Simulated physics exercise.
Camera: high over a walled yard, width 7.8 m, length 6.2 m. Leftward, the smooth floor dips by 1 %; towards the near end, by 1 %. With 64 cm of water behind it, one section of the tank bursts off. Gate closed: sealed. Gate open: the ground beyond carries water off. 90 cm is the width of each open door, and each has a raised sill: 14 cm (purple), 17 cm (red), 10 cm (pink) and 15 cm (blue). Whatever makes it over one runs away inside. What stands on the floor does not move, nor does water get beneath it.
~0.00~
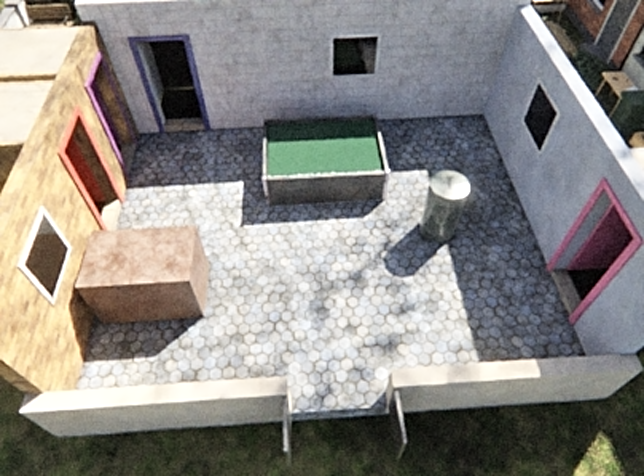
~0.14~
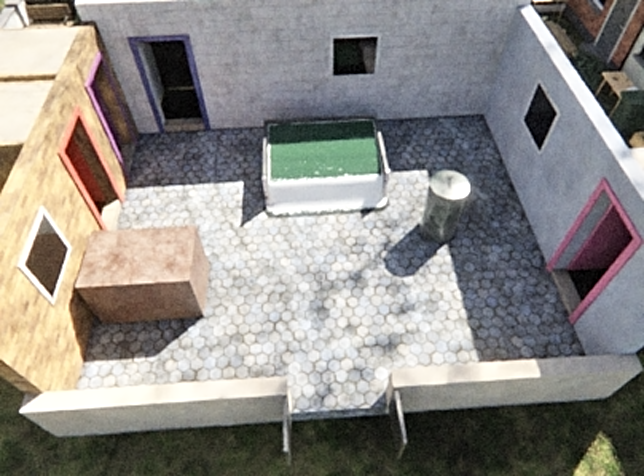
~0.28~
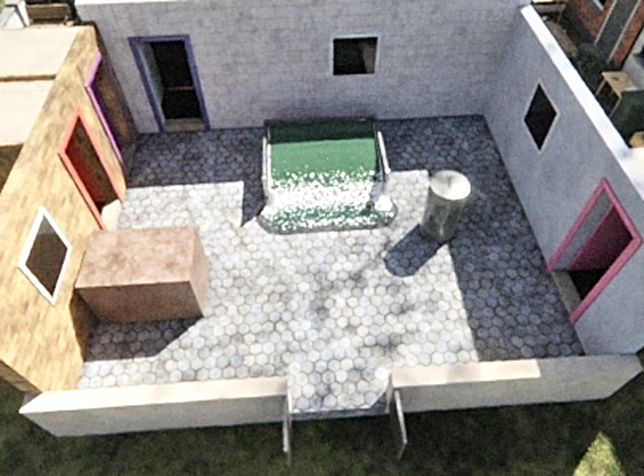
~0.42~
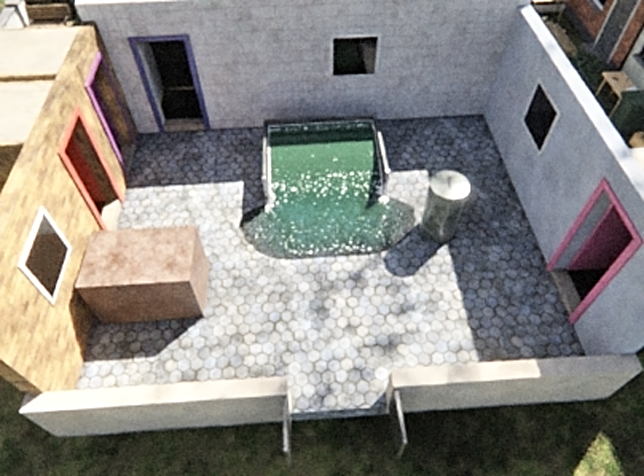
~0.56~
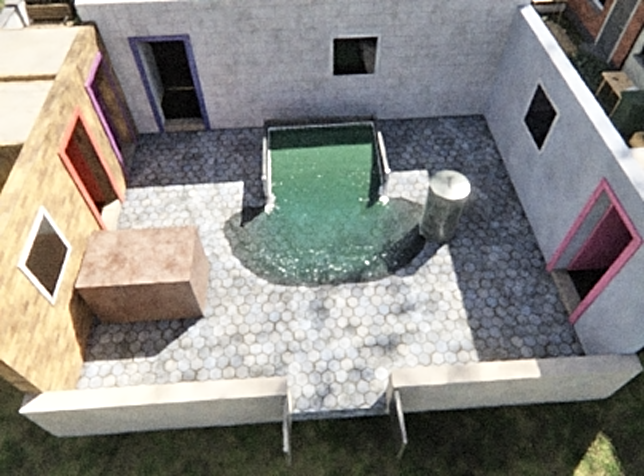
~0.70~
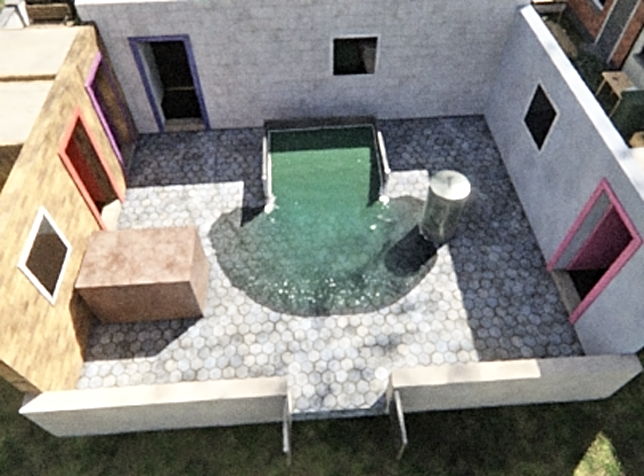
Green water pours from the front of a tank and spreads across the paved yard.
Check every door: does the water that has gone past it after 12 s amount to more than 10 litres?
At the purple door I expect the water to hold within the limit; at the red door I expect the water to hold within the limit; at the pink door I expect the water to hold within the limit; at the blue door I expect the water to hold within the limit.
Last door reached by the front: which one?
It would be the blue one.
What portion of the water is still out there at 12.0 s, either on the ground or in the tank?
I'd say close to 58 percent is still there.
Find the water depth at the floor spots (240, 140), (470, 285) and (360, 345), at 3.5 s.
About 0, 1 and 4 cm respectively.
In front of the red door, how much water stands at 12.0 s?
Around 3.5 cm there.
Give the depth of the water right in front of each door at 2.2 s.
Centimetres: Purple 0 / red 0 / pink 0 / blue 0.
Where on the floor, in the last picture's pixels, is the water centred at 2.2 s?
The water's centre sits at about (329, 267).
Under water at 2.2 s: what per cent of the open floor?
I'd say around 45 % is wet.
After 1.4 s water covers 35 % of the floor and is deepest (22 cm) near (298, 210); purple door not reached, red door not reached, pink door not reached, blue door not reached.
After 2.2 s water covers 45 % of the floor and is deepest (32 cm) near (208, 402); purple door not reached, red door not reached, pink door not reached, blue door not reached.
After 3.5 s water covers 50 % of the floor and is deepest (26 cm) near (72, 412); purple door not reached, red door 2 cm at the sill, 0 L in, pink door 7 cm at the sill, 0 L in, blue door not reached.
After 7.0 s water covers 75 % of the floor and is deepest (12 cm) near (125, 331); purple door 2 cm at the sill, 0 L in, red door 2 cm at the sill, 0 L in, pink door 4 cm at the sill, 0 L in, blue door 4 cm at the sill, 0 L in.
After 12.0 s water covers 85 % of the floor and is deepest (8 cm) near (72, 412); purple door 4 cm at the sill, 0 L in, red door 4 cm at the sill, 0 L in, pink door 1 cm at the sill, 0 L in, blue door 1 cm at the sill, 0 L in.
